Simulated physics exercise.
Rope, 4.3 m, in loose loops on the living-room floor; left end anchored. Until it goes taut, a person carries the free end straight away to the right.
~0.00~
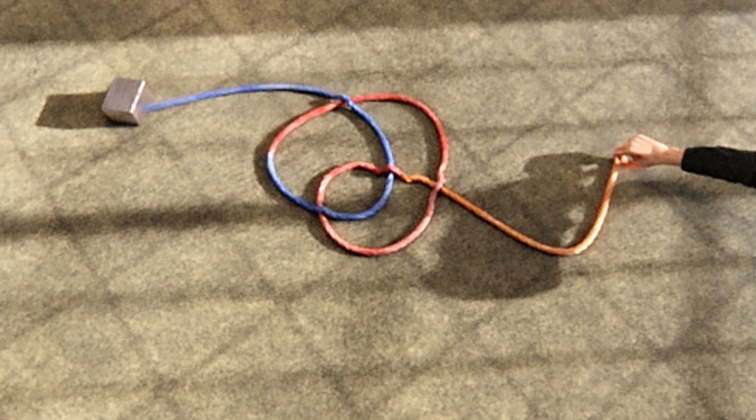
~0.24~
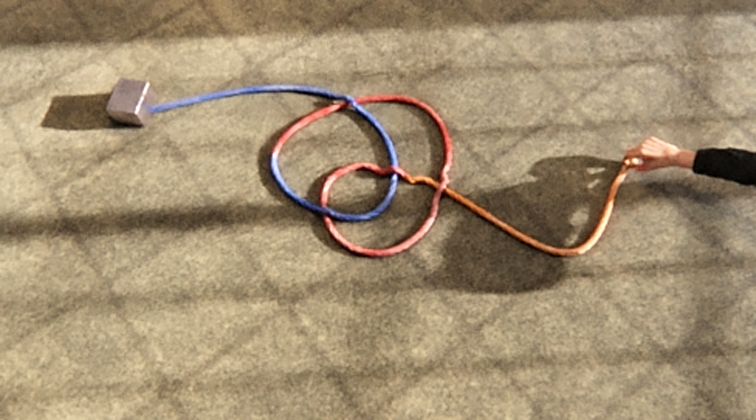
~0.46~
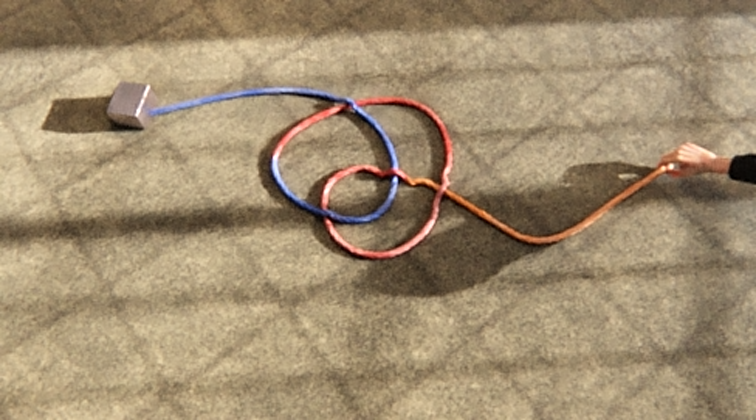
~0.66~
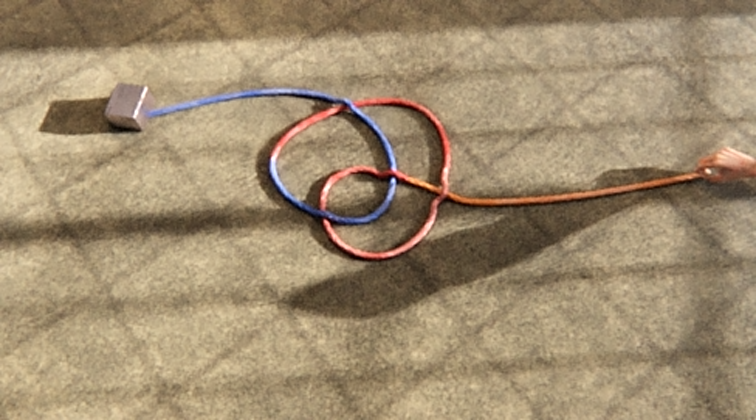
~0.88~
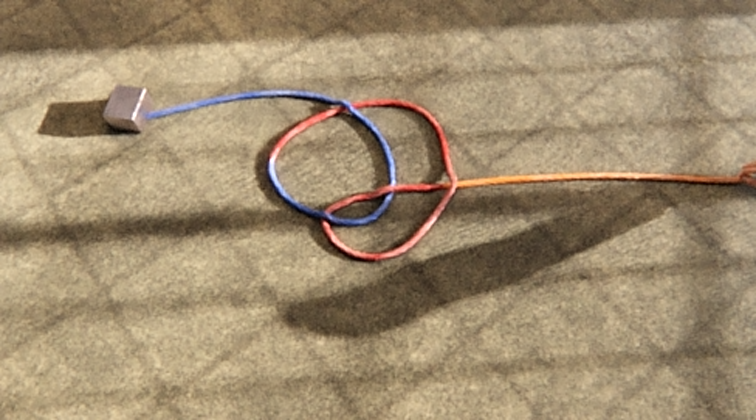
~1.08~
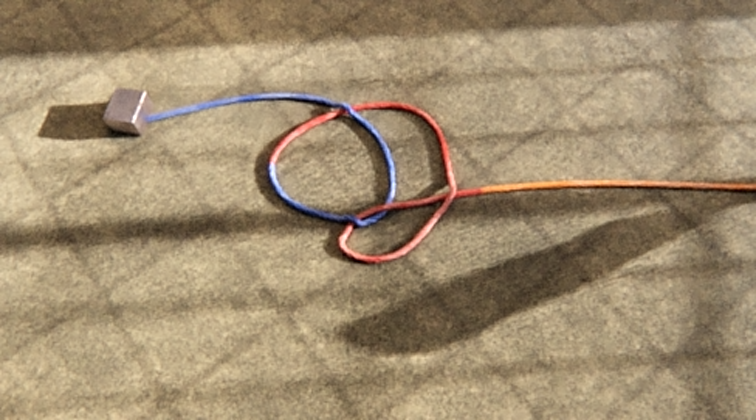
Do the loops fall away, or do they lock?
So the rope cinches shut in the end.
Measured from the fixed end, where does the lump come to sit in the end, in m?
1.8 m.
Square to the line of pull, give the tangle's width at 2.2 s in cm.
Looks like about 32 cm to me.
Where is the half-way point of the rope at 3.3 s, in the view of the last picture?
That point lies near pixel (539, 166) in the last picture.
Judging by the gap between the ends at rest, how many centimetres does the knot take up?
Roughly 35 centimetres.
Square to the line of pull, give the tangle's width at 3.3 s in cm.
Spread: Approx. 6 cm.
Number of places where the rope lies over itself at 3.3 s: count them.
5.
After 2.2 s, the ends are 2.7 m apart, loops still 33 cm across.
After 3.3 s, the ends are 3.3 m apart, loops still 6 cm across.
After 4.4 s, the ends are 4.0 m apart, with a tight lump 1.8 m from the fixed end.
After 5.5 s, the ends are 4.0 m apart, with a tight lump 1.7 m from the fixed end.
After 5.8 s, the ends are 4.0 m apart, with a tight lump 1.7 m from the fixed end.
